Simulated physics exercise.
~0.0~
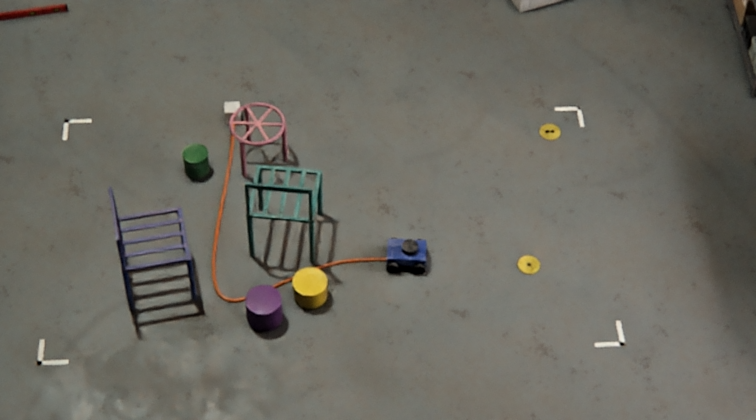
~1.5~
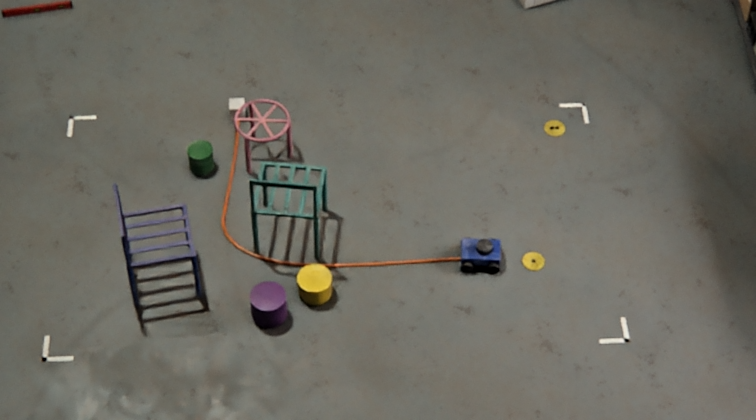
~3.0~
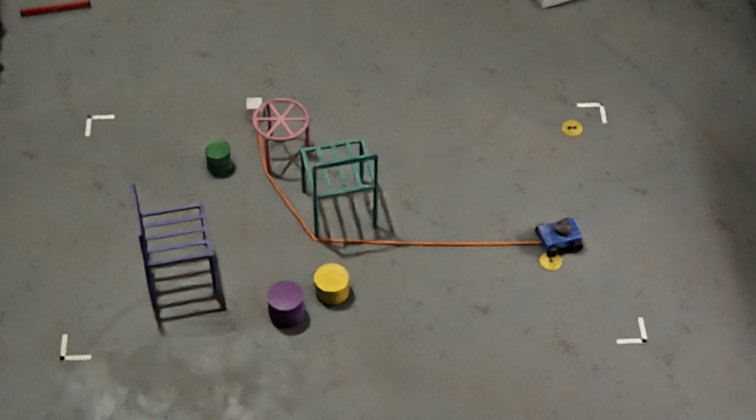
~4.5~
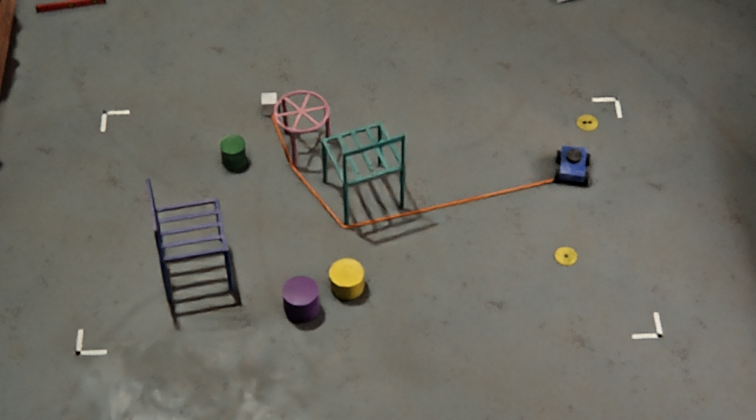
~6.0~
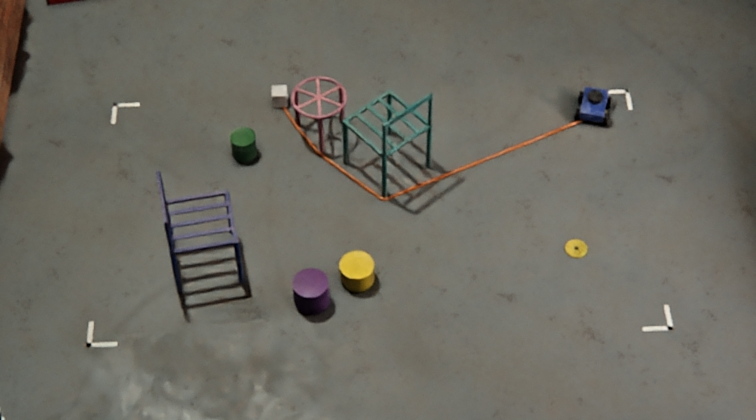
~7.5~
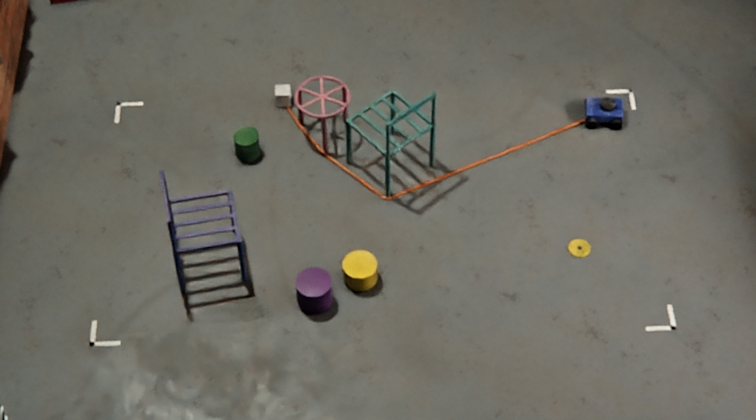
A teal chair was dragged right and upward by the orange cord trailing a small blue cart, which drove right to one yellow mark, then up past another; the pink stool shifted slightly too, and the cart stopped near the upper-right corner.
